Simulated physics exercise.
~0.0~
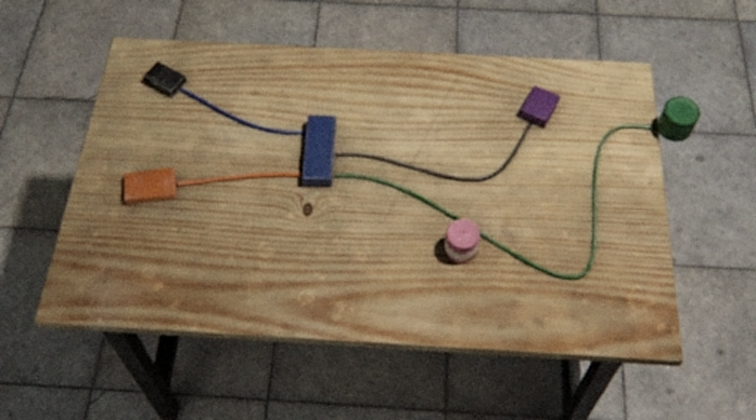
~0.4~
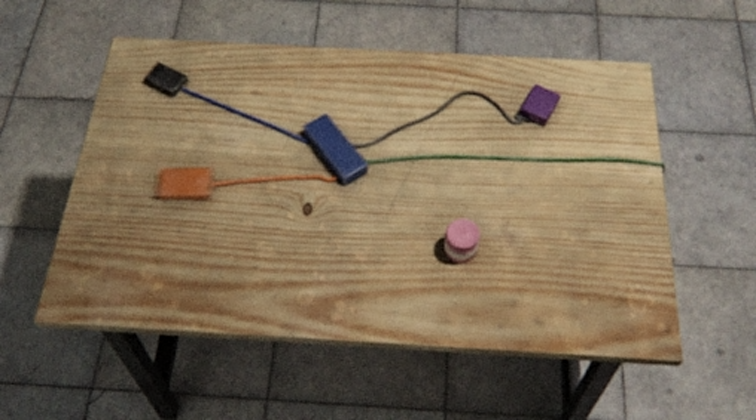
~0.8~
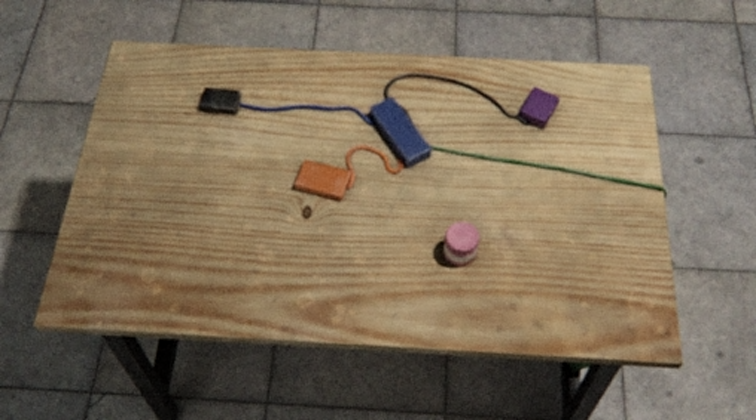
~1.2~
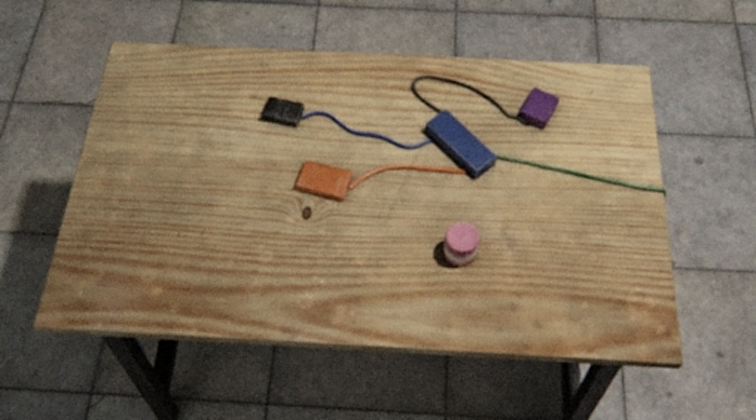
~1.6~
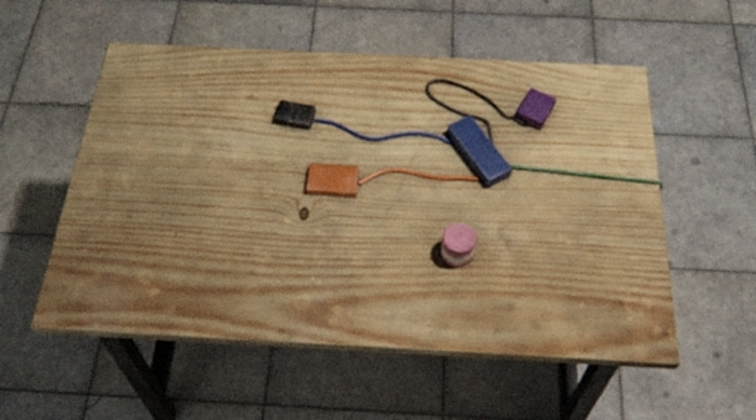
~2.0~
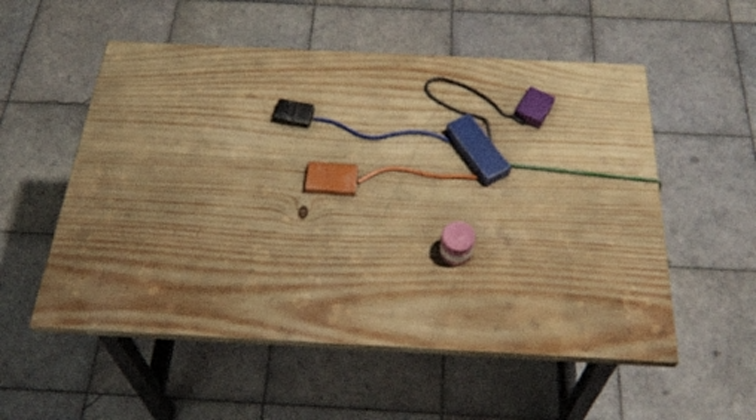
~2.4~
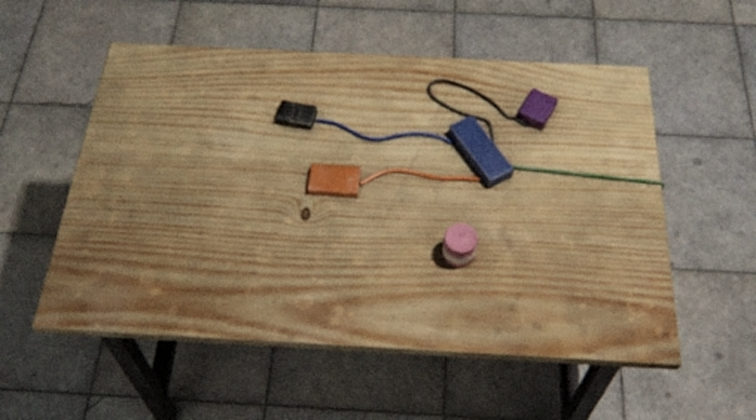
A green cylinder drops off the table's right edge, its cable dragging the blue block rightward.
